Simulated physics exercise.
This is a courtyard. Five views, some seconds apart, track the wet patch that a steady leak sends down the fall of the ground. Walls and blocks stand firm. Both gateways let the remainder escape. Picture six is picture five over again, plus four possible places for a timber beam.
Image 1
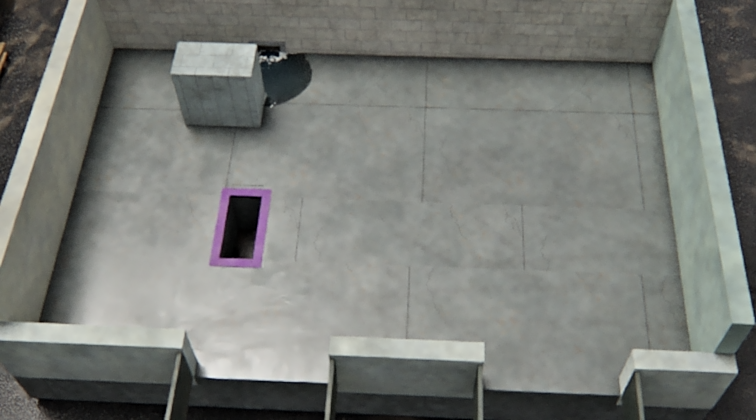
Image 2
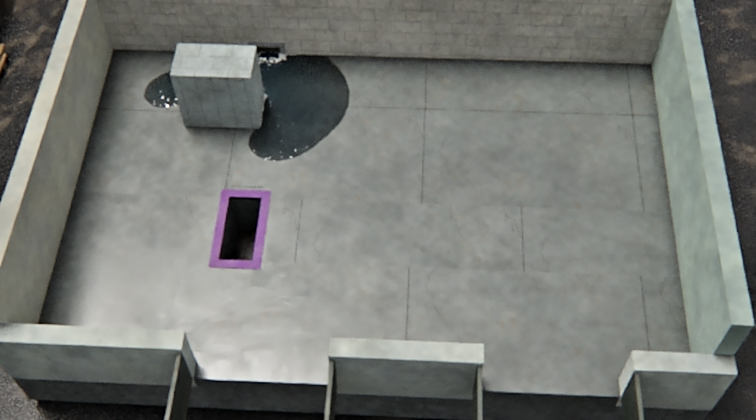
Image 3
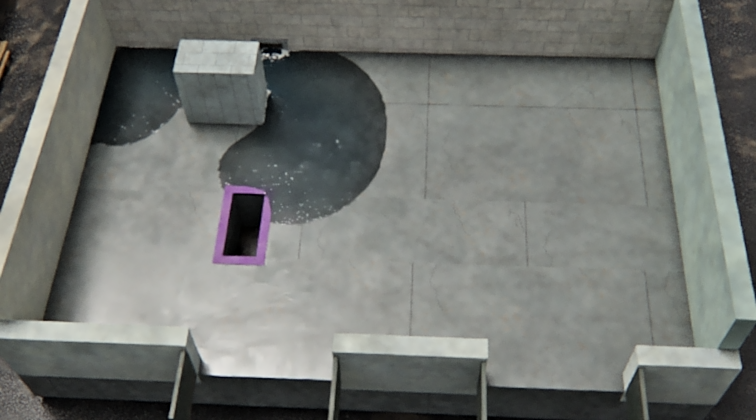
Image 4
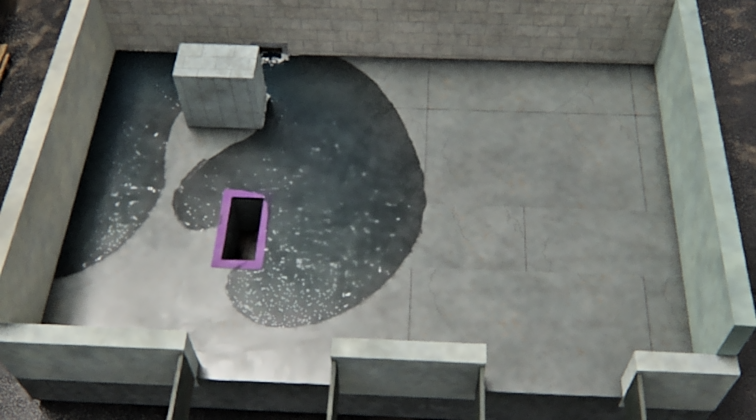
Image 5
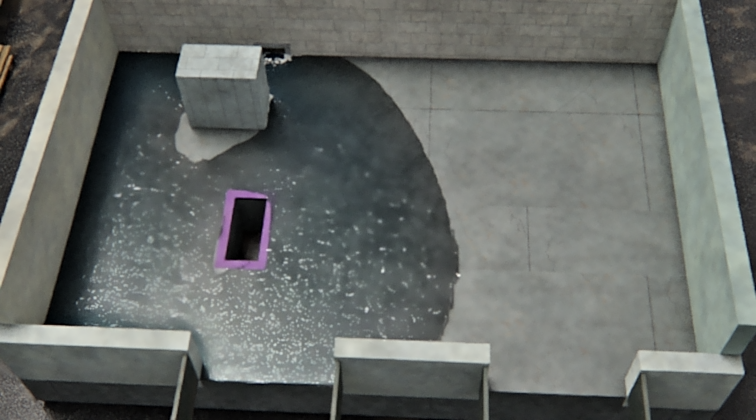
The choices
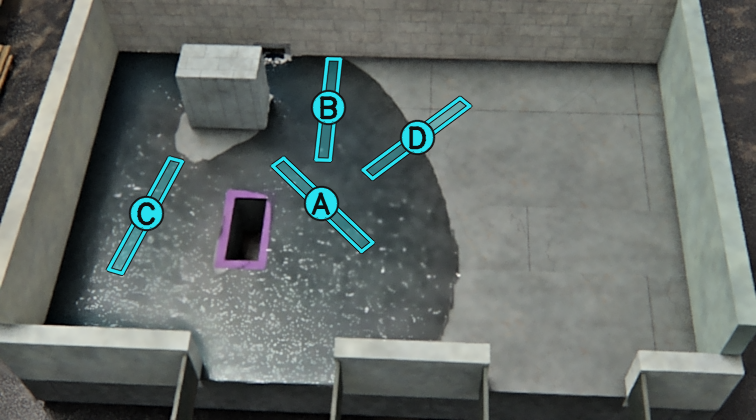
Dark water spreading from the back wall of a walled concrete courtyard, passing around a block and surrounding a purple-rimmed drain.
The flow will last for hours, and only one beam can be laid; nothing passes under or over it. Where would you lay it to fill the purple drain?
B beats the others.
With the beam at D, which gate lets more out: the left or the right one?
More leaves on the left.
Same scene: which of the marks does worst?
The answer is A.
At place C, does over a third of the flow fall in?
No.
On the marked copy, A from (278, 162) to (367, 246); B from (323, 160) to (333, 59); C from (115, 271) to (175, 159); D from (367, 174) to (464, 102).
With A, about 10 % of the stream runs into the purple drain, about 90 % out by the gates.
With B, about 35 % of the stream runs into the purple drain, about 65 % out by the gates.
With C, about 21 % of the stream runs into the purple drain, about 79 % out by the gates.
With D, about 26 % of the stream runs into the purple drain, about 74 % out by the gates.
